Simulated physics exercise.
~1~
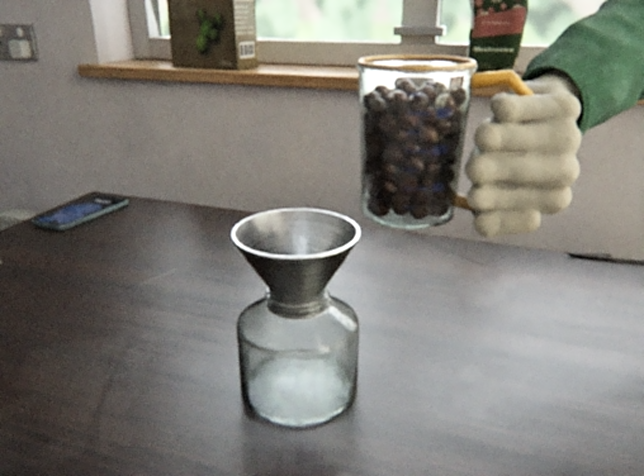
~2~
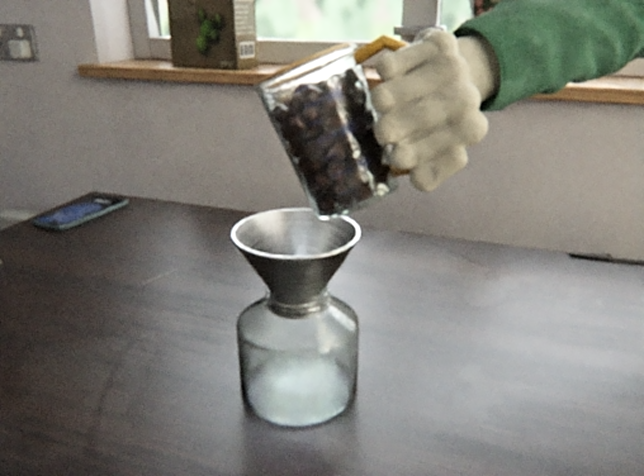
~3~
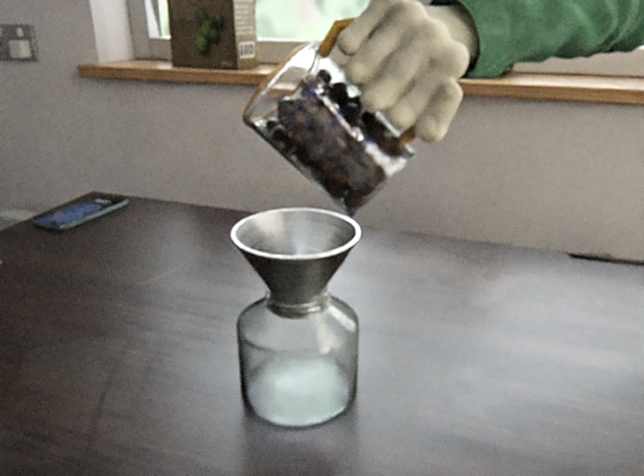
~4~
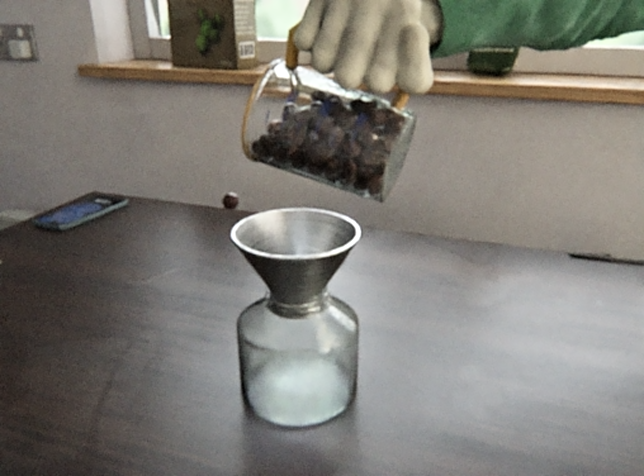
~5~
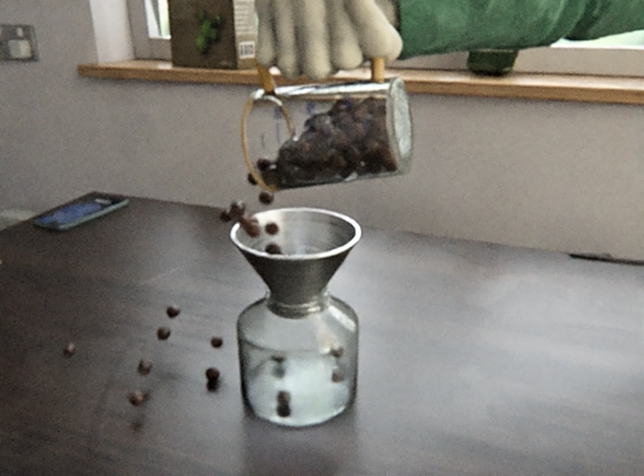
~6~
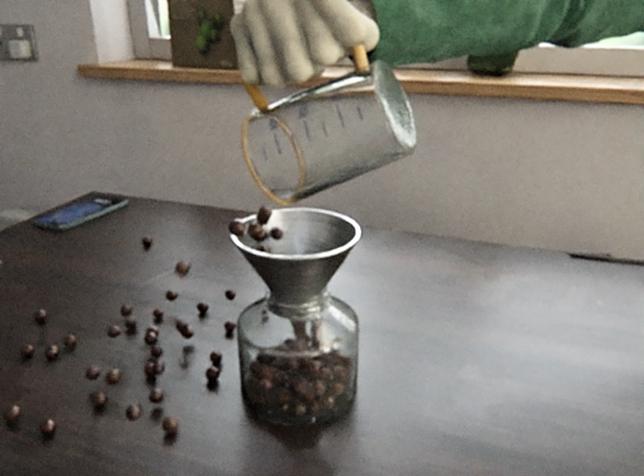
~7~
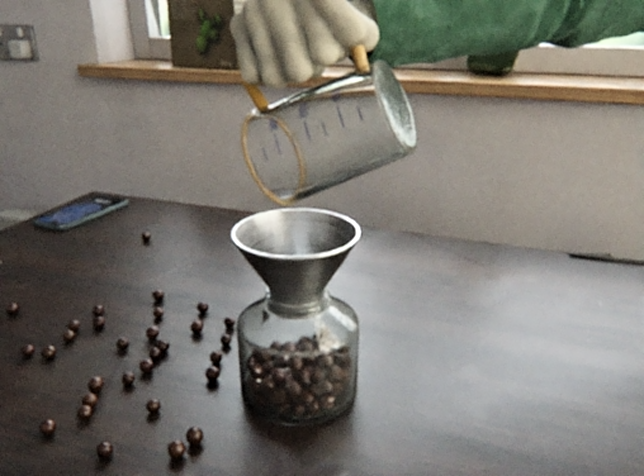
A gloved hand in a green sleeve holds a clear glass cup of dark brown chocolate balls by its yellowish handle, above a dark table seen from the front and slightly above. Below stands a glass jar with a metal funnel in its neck, a phone lying to the left and a window behind. The hand moves left over the funnel and tips the cup onto its side. Balls begin to drop, some into the funnel and others onto the table at left. As the cup tilts further, it empties. Most balls end up in the jar, with the rest scattered on the table.
